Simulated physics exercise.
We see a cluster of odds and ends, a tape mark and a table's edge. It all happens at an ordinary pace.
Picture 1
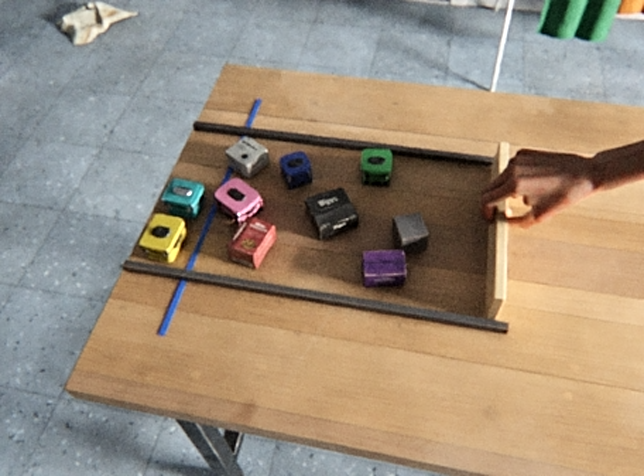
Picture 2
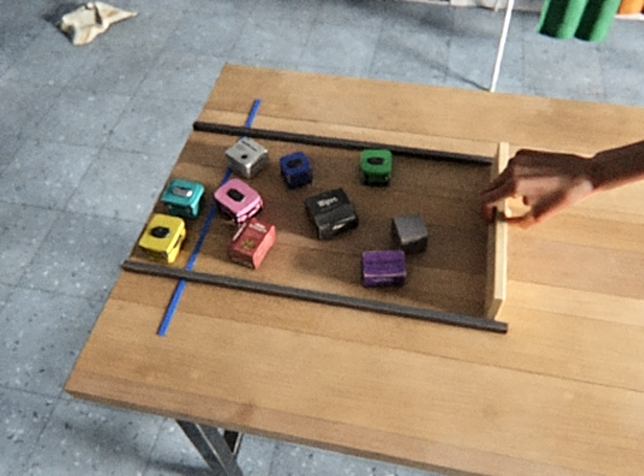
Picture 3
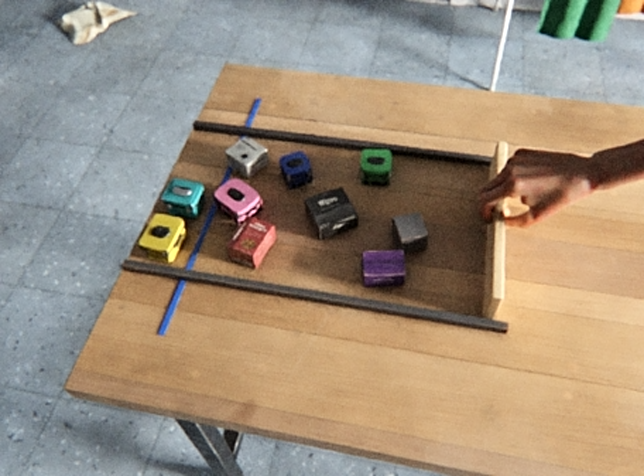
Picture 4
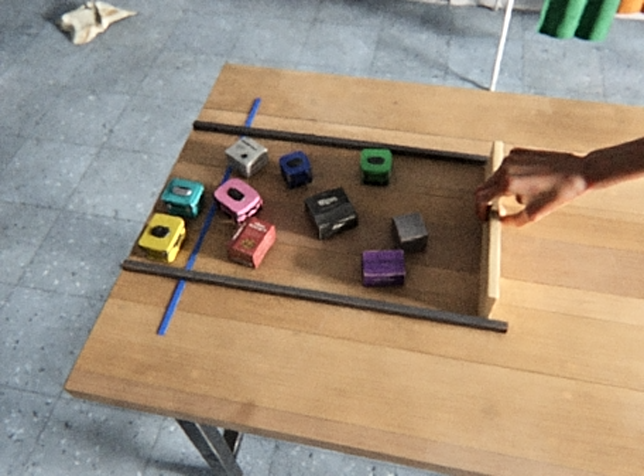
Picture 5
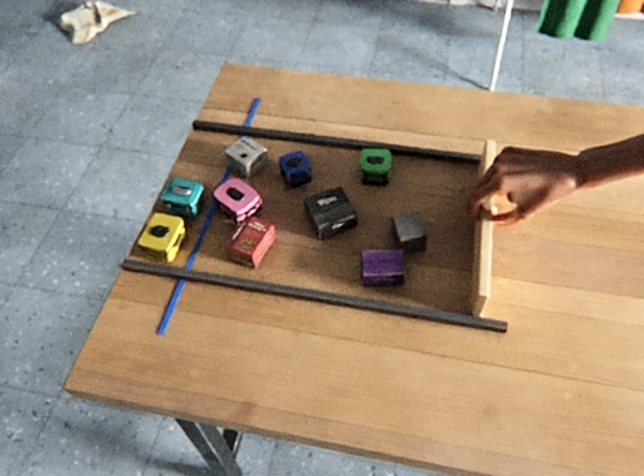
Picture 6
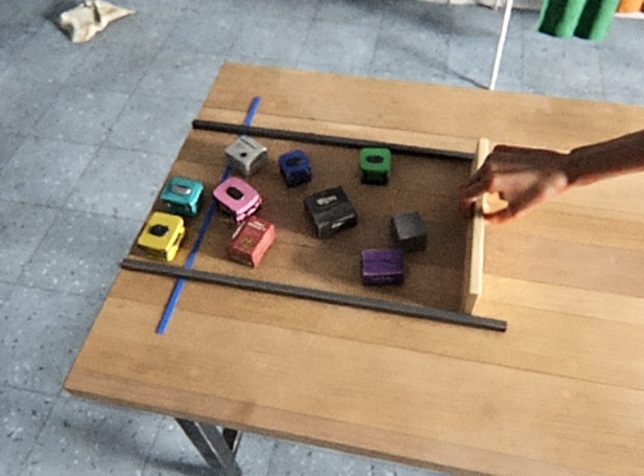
A hand slides a wooden board slightly left between two dark rails toward scattered colourful objects.
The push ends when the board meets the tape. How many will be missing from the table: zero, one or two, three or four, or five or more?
As it turns out, the number that fall off is three or four.
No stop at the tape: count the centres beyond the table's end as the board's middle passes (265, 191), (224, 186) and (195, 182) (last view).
Place by place, 1, 3 and 6.
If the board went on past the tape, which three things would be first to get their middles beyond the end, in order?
In order: The turquoise case, the pink case, the yellow case.
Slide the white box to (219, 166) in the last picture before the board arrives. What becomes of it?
It drops off.
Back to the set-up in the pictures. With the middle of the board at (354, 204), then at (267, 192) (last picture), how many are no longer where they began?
First 4, then 9.
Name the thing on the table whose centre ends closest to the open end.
It is the red box.
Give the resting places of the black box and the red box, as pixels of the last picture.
First (170, 188), then (146, 225).
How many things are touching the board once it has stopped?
That makes 3.
Early on, none off yet; yellow case at rest near (163, 238); turquoise case at rest near (184, 198); white box at rest near (246, 156).
A while later, one off so far; yellow case travelled a little near (150, 236); turquoise case in the air near (139, 242); white box travelled about its own width near (221, 143).
Finally, the number that fall off is three or four; lost, pink case, turquoise case and yellow case.
